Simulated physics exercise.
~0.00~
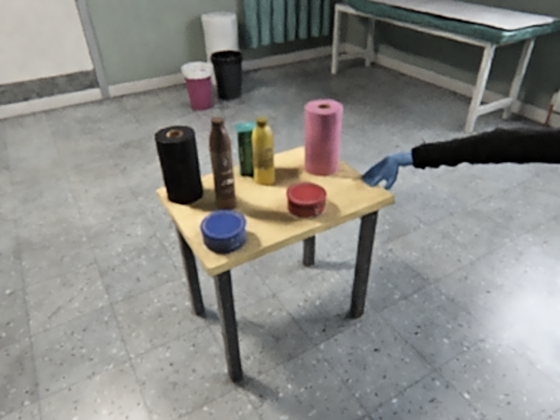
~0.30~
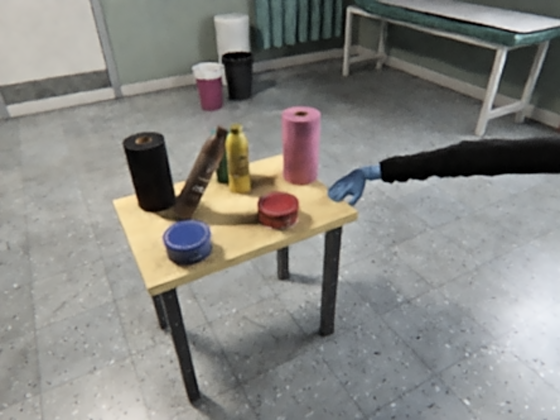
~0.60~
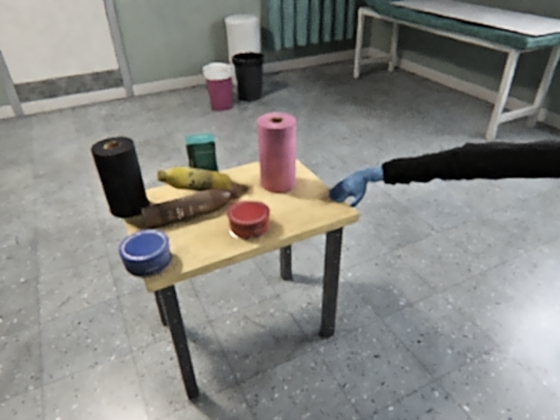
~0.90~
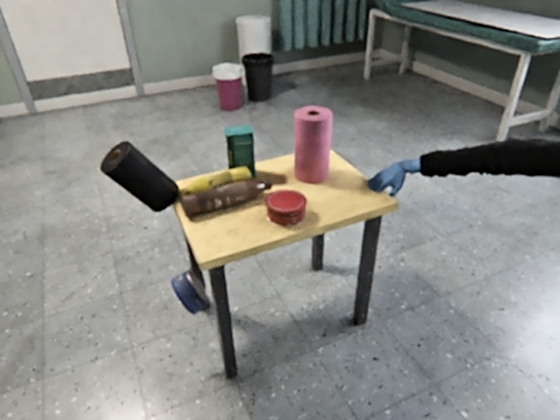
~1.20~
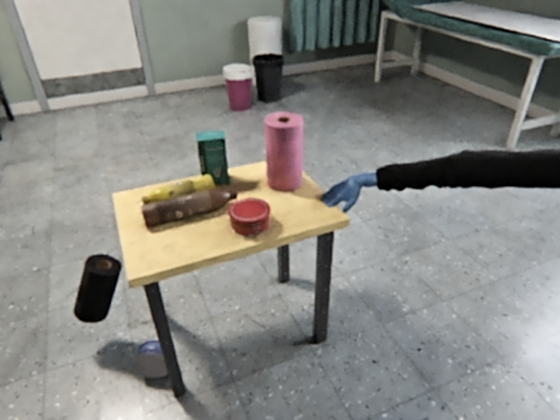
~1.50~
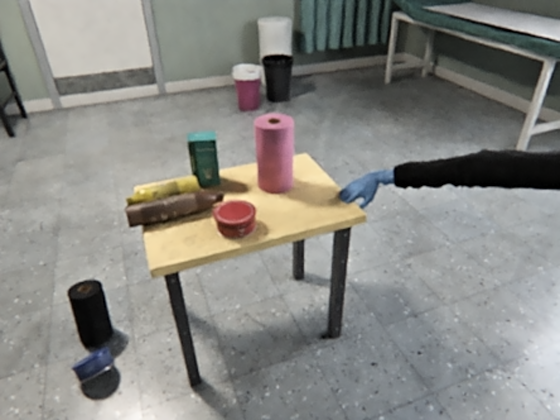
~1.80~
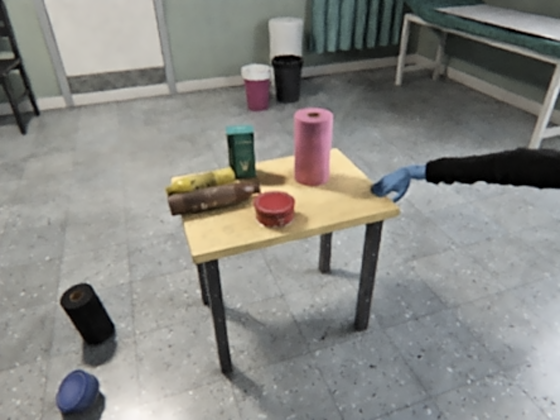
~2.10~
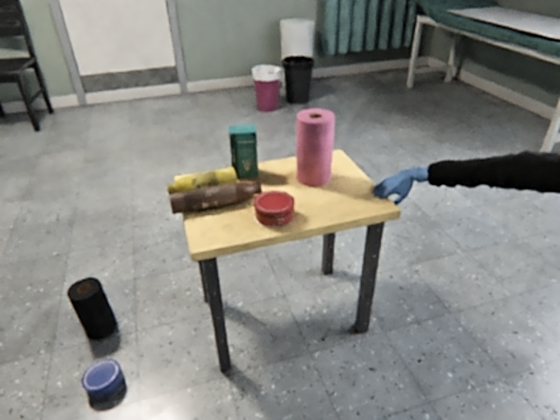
At the start, a blue-gloved hand rests at the right edge of a small wooden table holding two rolls, two bottles, two tubs and a turquoise carton. The table shifts left, and the brown bottle tips, then both it and the yellow bottle topple onto the tabletop. As the table goes back to the right, the blue tub drops off the left side and the black roll tilts over the edge. The table moves left and right again while the roll falls to the floor. Finally, the black roll and blue tub are on the floor, the bottles lie on the table, and the pink roll, carton and red tub remain there too.
